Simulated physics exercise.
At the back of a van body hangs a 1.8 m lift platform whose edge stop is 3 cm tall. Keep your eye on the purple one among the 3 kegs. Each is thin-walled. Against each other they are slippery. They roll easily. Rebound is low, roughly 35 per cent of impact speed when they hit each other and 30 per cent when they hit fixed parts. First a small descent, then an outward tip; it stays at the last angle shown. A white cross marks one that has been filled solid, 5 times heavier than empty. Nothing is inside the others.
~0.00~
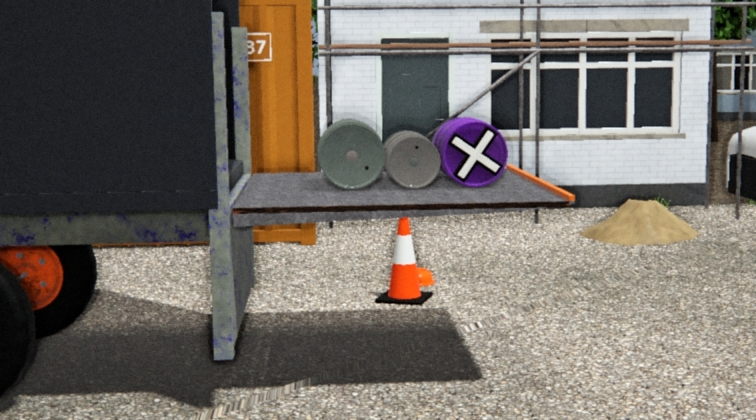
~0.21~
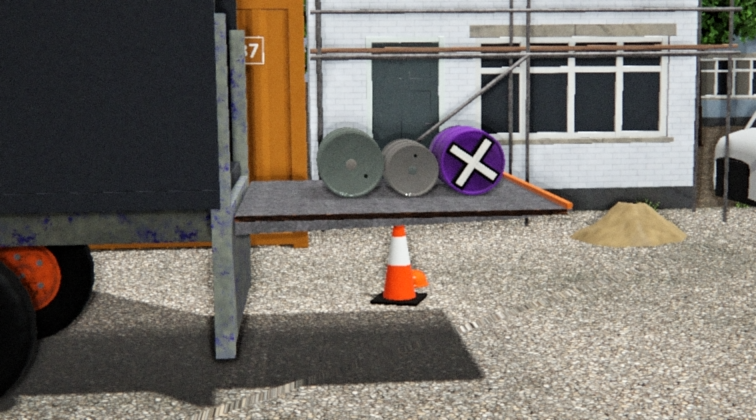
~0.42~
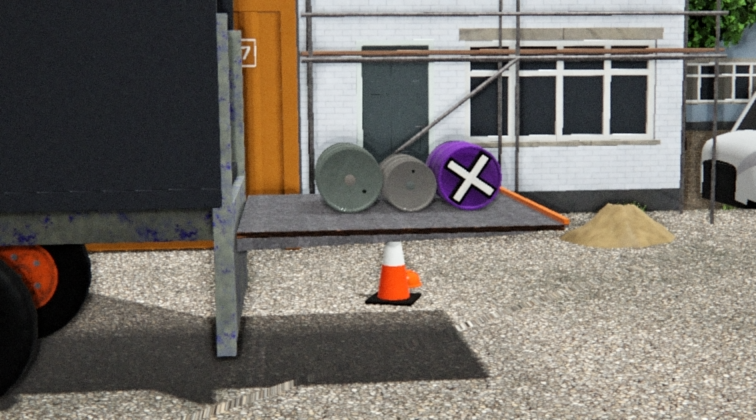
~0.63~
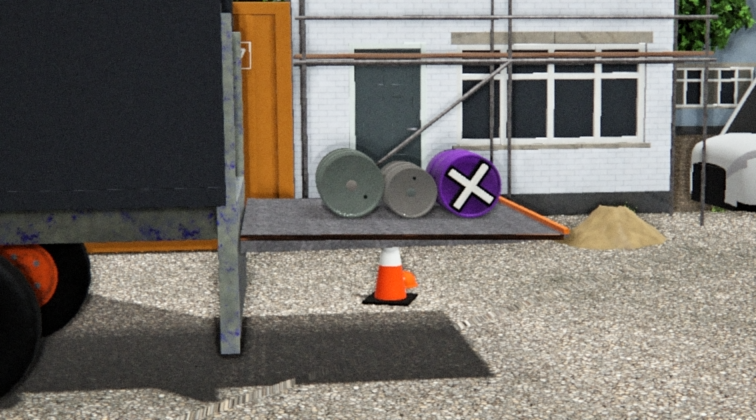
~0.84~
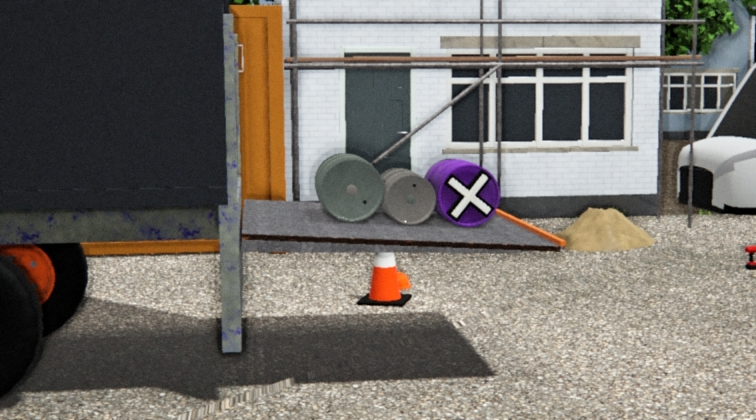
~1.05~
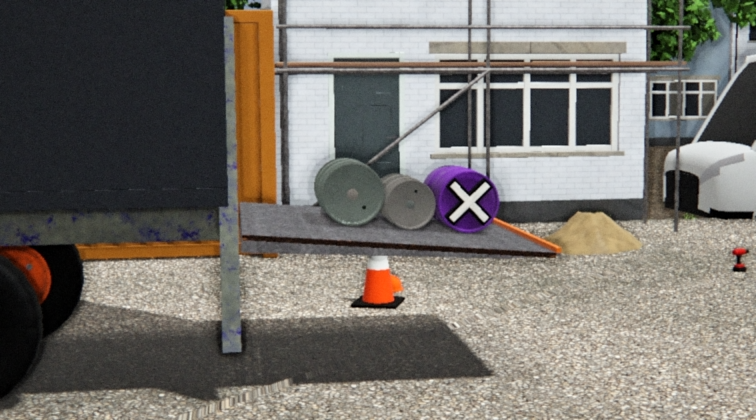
Three kegs, one purple with a white cross, descend slightly on a platform that then tilts.
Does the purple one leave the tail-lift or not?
Outcome for purple - it is kept back.
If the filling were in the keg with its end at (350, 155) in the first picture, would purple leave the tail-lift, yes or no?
For purple, the answer then is affirmative.
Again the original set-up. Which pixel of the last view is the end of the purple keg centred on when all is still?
It ends up close to (511, 205).
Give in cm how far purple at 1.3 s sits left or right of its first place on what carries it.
Purple has moved 10 to the right.
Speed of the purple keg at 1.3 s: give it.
Reading: Roughly 0.3 m/s.
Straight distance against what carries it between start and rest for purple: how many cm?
The purple one comes to about 30.
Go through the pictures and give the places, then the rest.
In the first frame, purple at (476, 154); plate level; stop at (572, 198); white cross at (476, 154).
In the second frame, purple at (473, 163); plate level.
In the third frame, purple at (471, 178); plate level.
In the fourth frame, purple at (471, 186); plate tilted 1°; stop at (567, 231).
In the fifth frame, purple at (470, 196); plate tilted 4°.
In the sixth frame, purple at (469, 202); plate tilted 5°; stop at (559, 250).
After 1.3 s, purple is on the plate, 30 cm from the stop, rolling right; 0 of 3 are off.
After 1.5 s, purple is on the plate, 25 cm from the stop, rolling right; 0 of 3 are off.
After 2.3 s, purple is on the plate, 5 cm from the stop; 0 of 3 are off.
At rest (3.8 s), purple is on the plate, 10 cm from the stop; 0 of 3 are off.
